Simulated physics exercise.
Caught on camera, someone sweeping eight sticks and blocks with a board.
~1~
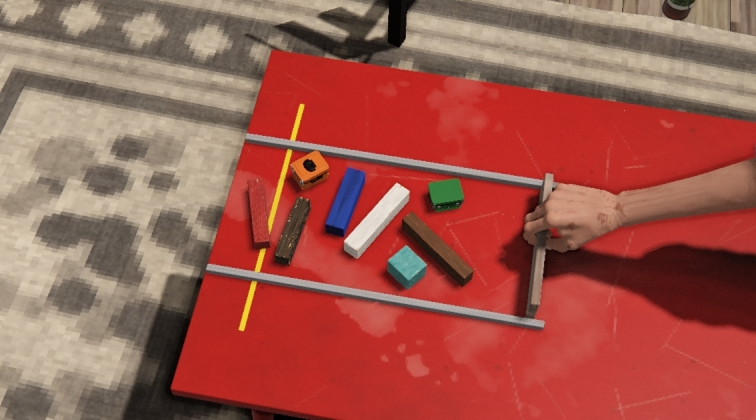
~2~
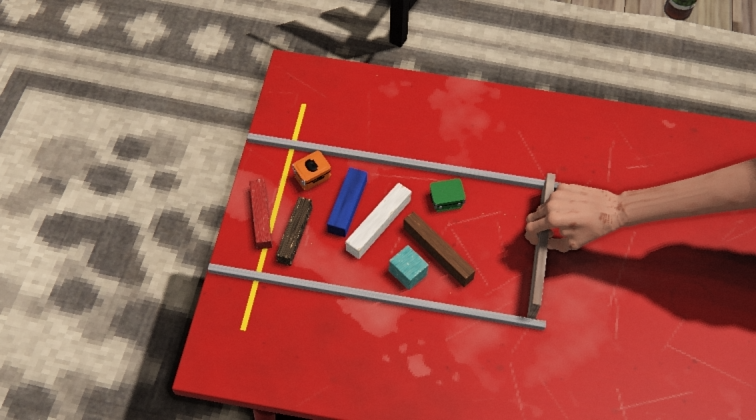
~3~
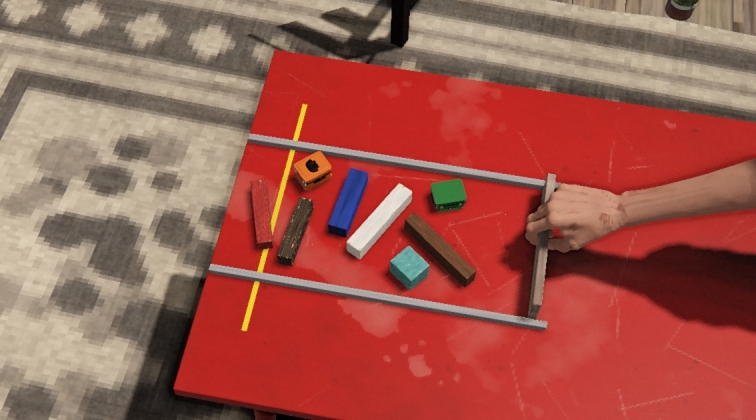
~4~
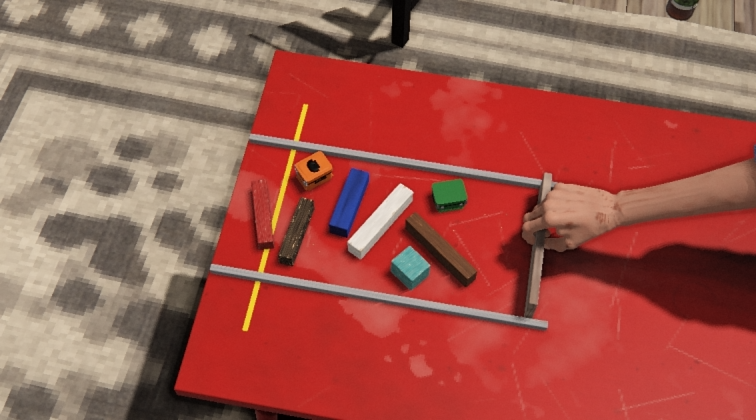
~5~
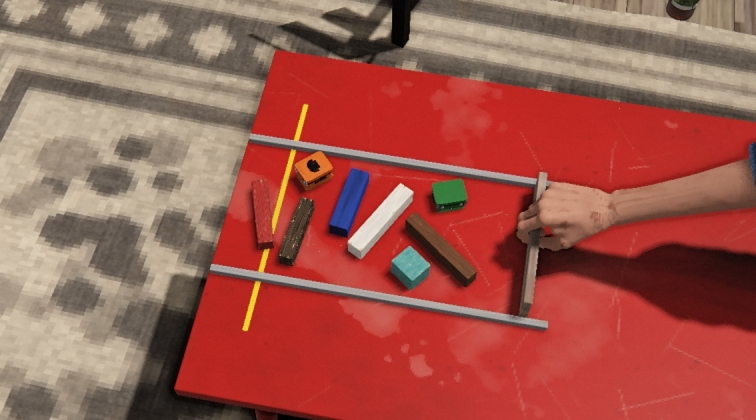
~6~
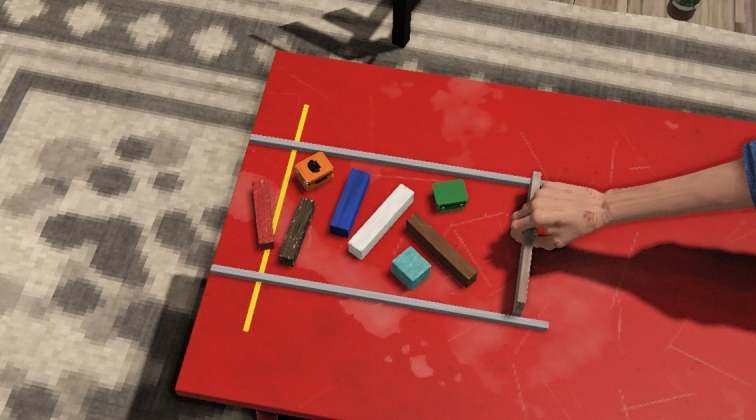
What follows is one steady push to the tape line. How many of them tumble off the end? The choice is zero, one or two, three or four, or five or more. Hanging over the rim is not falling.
As it turns out, the number that fall off is three or four.
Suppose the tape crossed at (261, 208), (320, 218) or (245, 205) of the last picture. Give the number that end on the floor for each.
In that order 4, 0 and 6.
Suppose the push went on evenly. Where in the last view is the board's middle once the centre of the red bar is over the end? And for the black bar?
For the red bar at (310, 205), for the black bar at (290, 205).
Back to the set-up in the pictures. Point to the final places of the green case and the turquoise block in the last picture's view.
Near (274, 163) and (239, 250).
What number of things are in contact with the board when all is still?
That makes 2.
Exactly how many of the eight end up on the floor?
The count is 4.
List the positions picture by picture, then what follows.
In the first frame, red bar (259, 214); black bar (293, 231); orange case (311, 171); board (540, 245); tape (274, 210).
In the second frame, black bar (295, 231); green case (447, 196).
In the third frame, orange case (313, 172); brown bar (439, 249).
In the fourth frame, red bar (263, 214); turquoise block (410, 268).
In the fifth frame, black bar (297, 231); board (533, 244).
In the sixth frame, red bar (263, 215); black bar (297, 232); orange case (315, 172); board (527, 243); tape (278, 211).
Soon after, none off yet; red bar at rest near (263, 215); black bar at rest near (297, 232); orange case at rest near (315, 172).
Then, none off yet; red bar at rest near (263, 215); black bar moving near (290, 231); orange case moved about its own width near (282, 169).
By the end, the number that fall off is three or four; fallen, blue stick, orange case, black bar and red bar.
